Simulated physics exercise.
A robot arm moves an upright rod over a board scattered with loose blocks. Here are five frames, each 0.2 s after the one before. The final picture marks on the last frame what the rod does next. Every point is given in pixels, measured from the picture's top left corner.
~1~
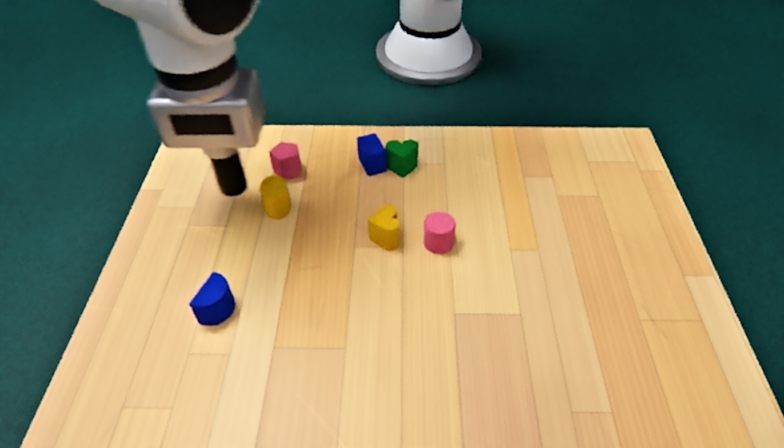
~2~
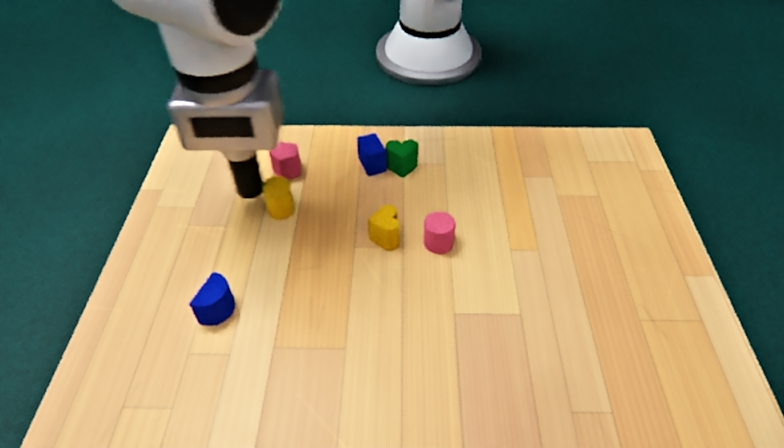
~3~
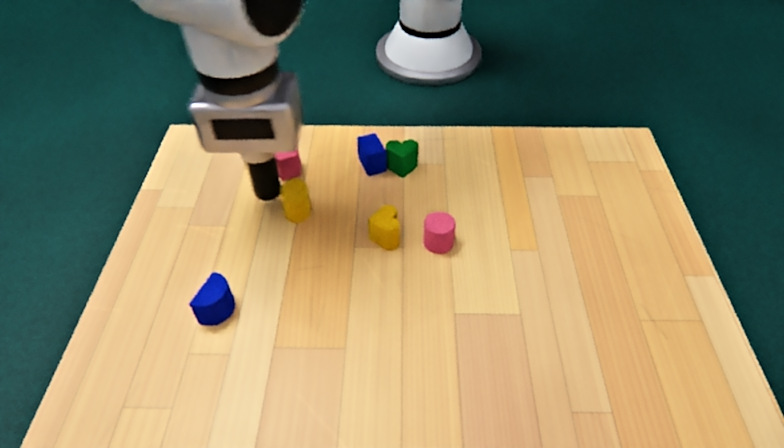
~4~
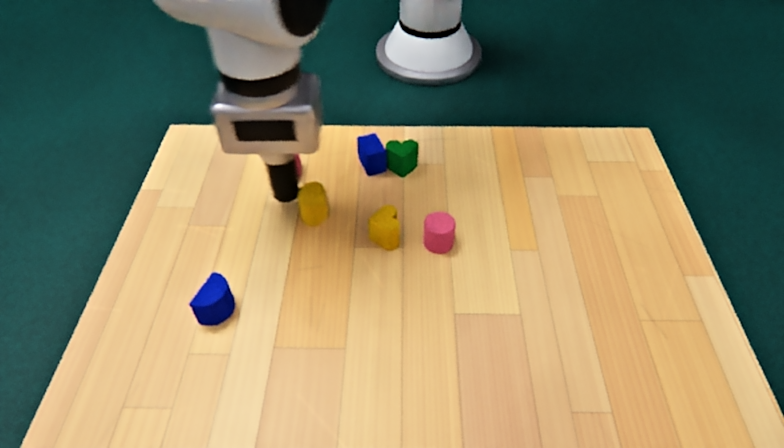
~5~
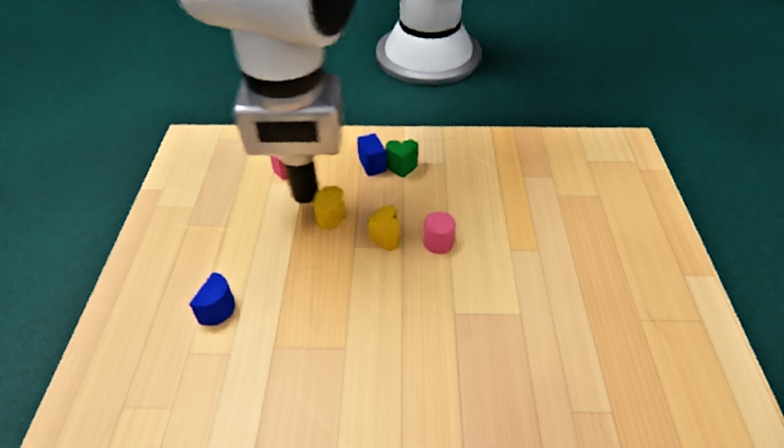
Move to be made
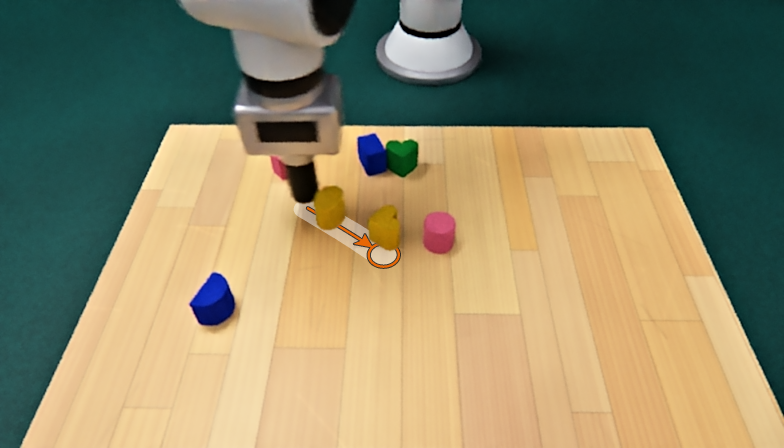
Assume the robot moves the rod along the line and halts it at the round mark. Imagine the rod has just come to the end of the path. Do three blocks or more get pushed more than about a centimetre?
Yes, that is how it ends up.
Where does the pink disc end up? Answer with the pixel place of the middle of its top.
Most likely (462, 223).
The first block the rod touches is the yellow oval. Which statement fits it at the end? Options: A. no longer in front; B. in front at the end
Choice B: In front at the end.
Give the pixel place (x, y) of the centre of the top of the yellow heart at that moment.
The answer is (442, 238).
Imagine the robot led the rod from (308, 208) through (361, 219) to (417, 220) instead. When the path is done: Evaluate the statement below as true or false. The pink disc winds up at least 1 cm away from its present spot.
Verdict: True.
The drawn path runs from (308, 208) directly to (384, 255).
What follows on the original path. One third of the way, rod at (331, 209); yellow oval at (357, 208), turned 15° anticlockwise.
Two thirds of the way, rod at (357, 225); yellow oval at (385, 224), turned 15° anticlockwise; yellow heart at (413, 226), turned 40° anticlockwise; pink disc at (445, 222).
At the end, rod at (383, 242); pink pentagon not moved; yellow oval at (413, 240), turned 20° anticlockwise; yellow heart at (442, 238), turned 50° anticlockwise; pink disc at (462, 223).
